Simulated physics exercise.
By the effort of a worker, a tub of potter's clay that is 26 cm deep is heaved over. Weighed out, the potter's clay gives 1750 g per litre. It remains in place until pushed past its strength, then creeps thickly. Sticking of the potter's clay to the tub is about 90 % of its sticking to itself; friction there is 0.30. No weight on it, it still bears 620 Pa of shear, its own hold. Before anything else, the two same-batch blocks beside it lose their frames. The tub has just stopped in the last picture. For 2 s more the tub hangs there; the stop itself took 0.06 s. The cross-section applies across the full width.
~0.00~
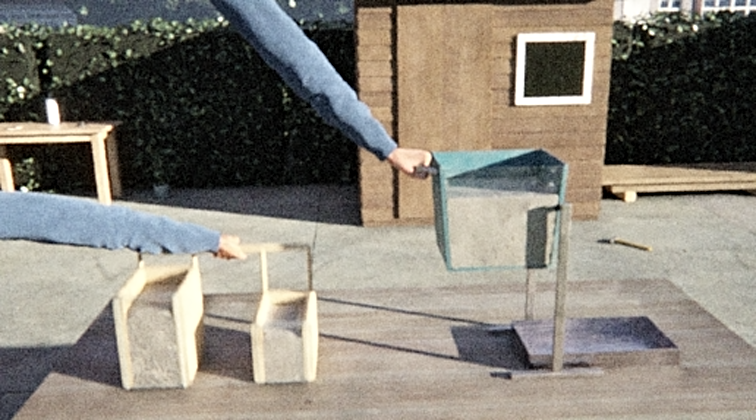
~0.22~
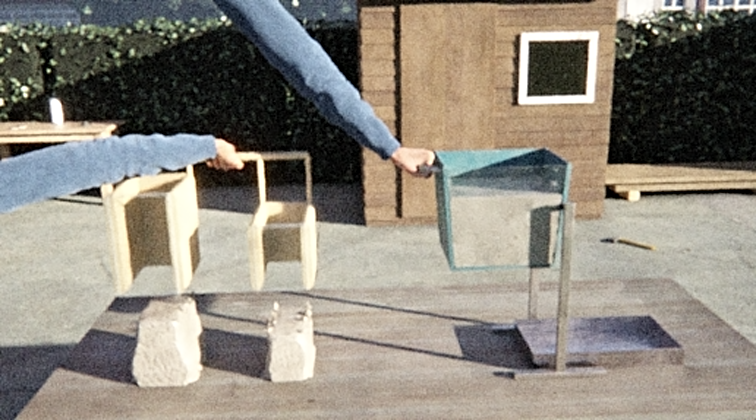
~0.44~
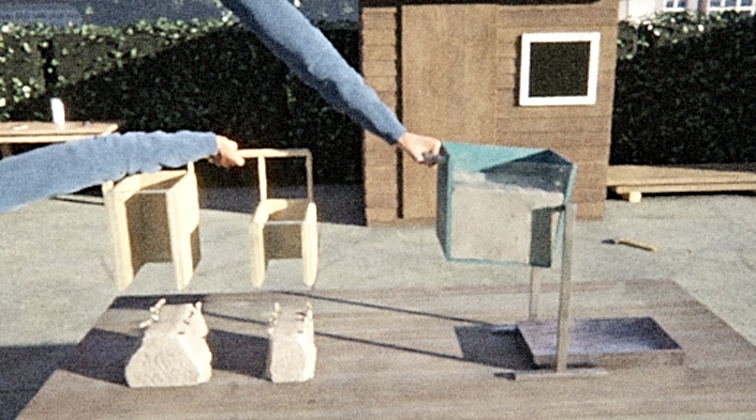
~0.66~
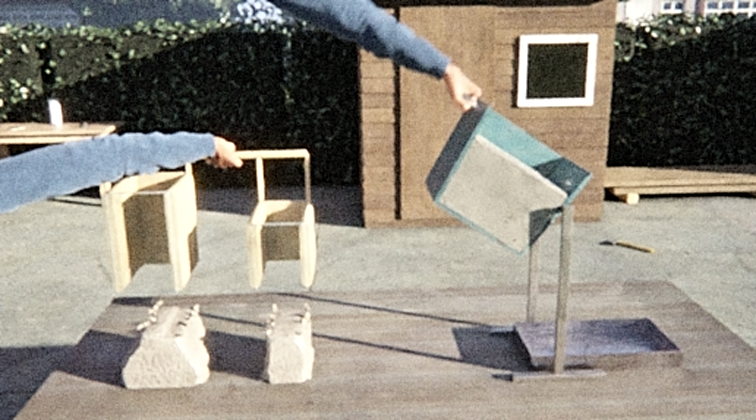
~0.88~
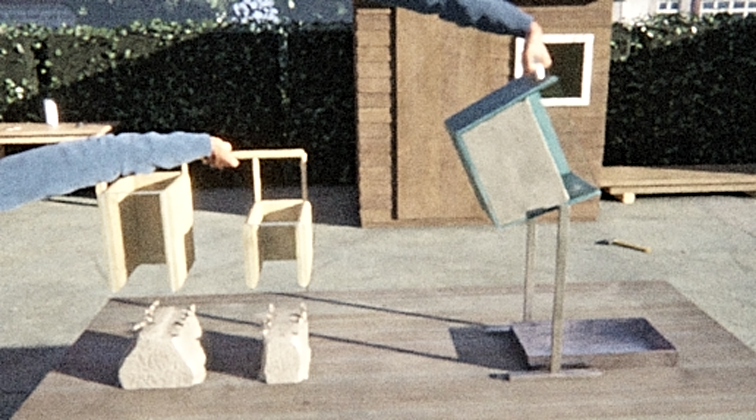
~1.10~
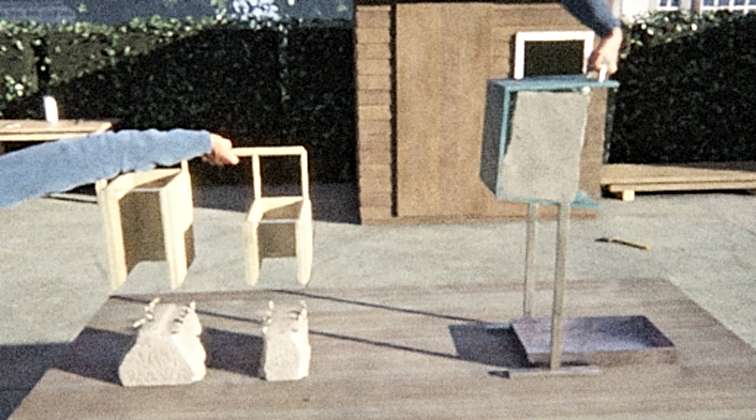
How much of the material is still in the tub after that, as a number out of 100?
About 49 out of 100.
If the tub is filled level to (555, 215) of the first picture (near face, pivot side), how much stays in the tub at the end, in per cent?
Then roughly 60 %.
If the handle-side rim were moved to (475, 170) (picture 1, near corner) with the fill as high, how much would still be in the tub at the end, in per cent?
That would leave about 70 % in the tub.
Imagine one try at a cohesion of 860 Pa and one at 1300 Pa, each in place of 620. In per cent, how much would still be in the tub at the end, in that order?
The answers, in order, are 50 % and 45 %.
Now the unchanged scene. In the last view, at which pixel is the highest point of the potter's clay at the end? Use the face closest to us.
The highest point is near (525, 152) in the last picture.
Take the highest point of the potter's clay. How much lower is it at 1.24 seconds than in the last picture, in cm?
I reckon it's close to 5 cm.
After 1.24 s, the tub is at 93 degrees and holds 99 %.
After 1.41 s, the tub is at 93 degrees and holds 62 %.
After 1.58 s, the tub is at 93 degrees and holds 49 %.
After 1.75 s, the tub is at 93 degrees and holds 49 %.
After 3.10 s, at the end, the tub is at 93 degrees and holds 49 %.
